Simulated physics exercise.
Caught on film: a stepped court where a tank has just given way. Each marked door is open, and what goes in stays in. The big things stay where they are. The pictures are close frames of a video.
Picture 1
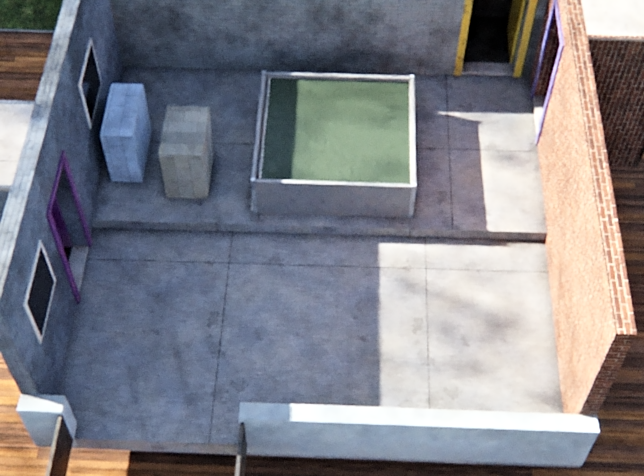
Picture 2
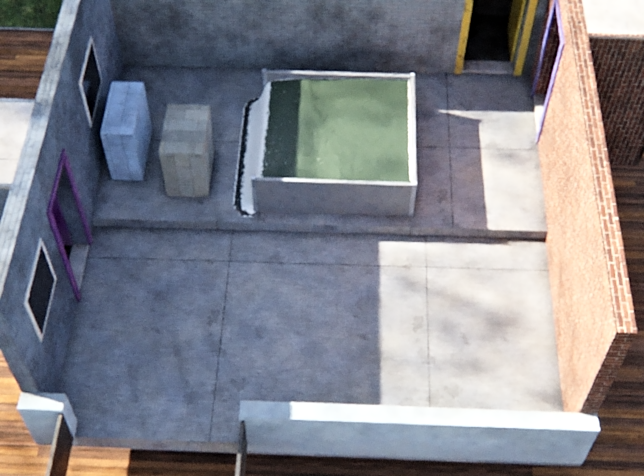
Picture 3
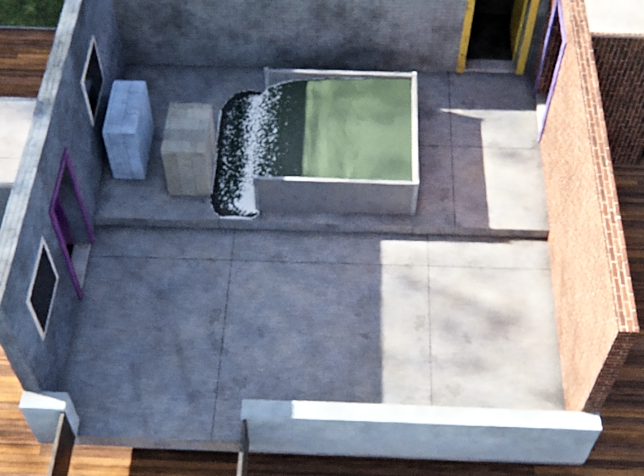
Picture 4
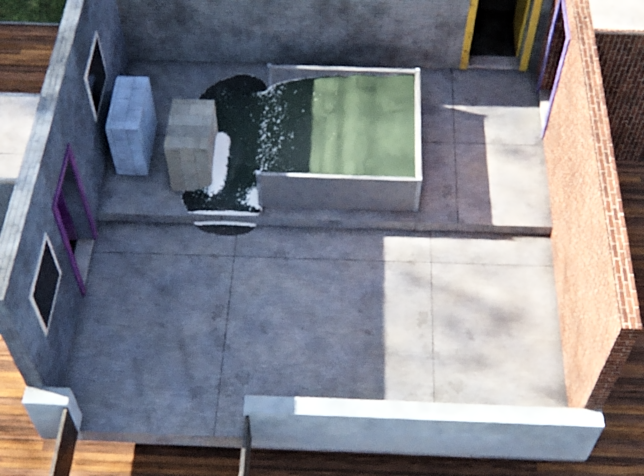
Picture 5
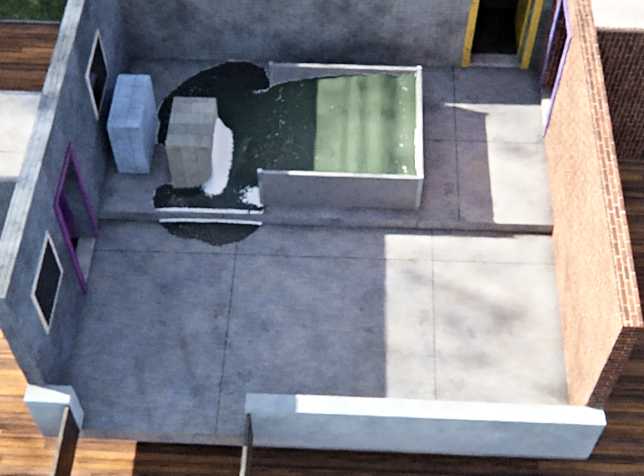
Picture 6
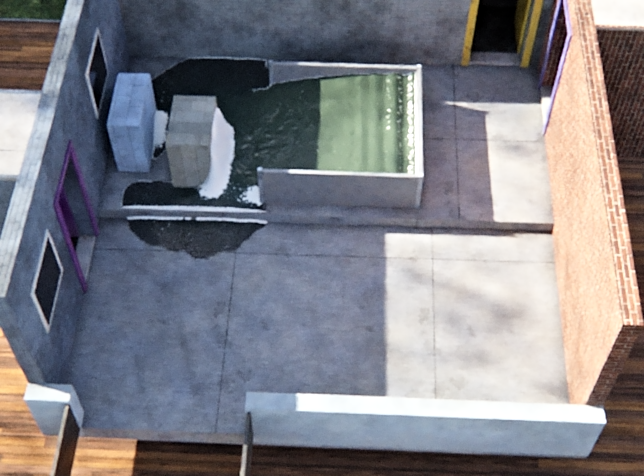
Stepped concrete court with a tank of green water giving way on its left side, dark water spreading around two blocks and over the step.
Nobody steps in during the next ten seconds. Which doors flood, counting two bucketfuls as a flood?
The purple door lets in a lot; the blue door admits no more than that; the yellow door admits no more than that.
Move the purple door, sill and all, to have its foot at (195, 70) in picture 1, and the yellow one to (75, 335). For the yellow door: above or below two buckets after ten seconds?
Yellow door floods.
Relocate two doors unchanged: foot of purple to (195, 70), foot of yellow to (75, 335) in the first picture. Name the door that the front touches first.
First comes the one in purple.
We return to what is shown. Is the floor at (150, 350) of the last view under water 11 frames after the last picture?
At that place: Covered.
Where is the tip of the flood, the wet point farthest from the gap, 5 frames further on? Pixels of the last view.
At about (84, 299).
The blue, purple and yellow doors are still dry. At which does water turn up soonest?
The purple one.
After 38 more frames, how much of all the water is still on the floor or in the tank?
Near 74 in a hundred.
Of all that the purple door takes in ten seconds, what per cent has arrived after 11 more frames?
Close to 45 %.
A moment on, water covers 25 % of the floor; the purple door under two buckets in, the blue door not reached, the yellow door not reached.
Next, water covers 40 % of the floor; the purple door over two buckets in, the blue door not reached, the yellow door not reached.
Then, water covers 45 % of the floor; the purple door over two buckets in, the blue door not reached, the yellow door not reached.
Later, water covers 55 % of the floor; the purple door over two buckets in, the blue door wet at the sill, nothing in, the yellow door wet at the sill, nothing in.
In the end, water covers 85 % of the floor; the purple door over two buckets in, the blue door under two buckets in, the yellow door under two buckets in.
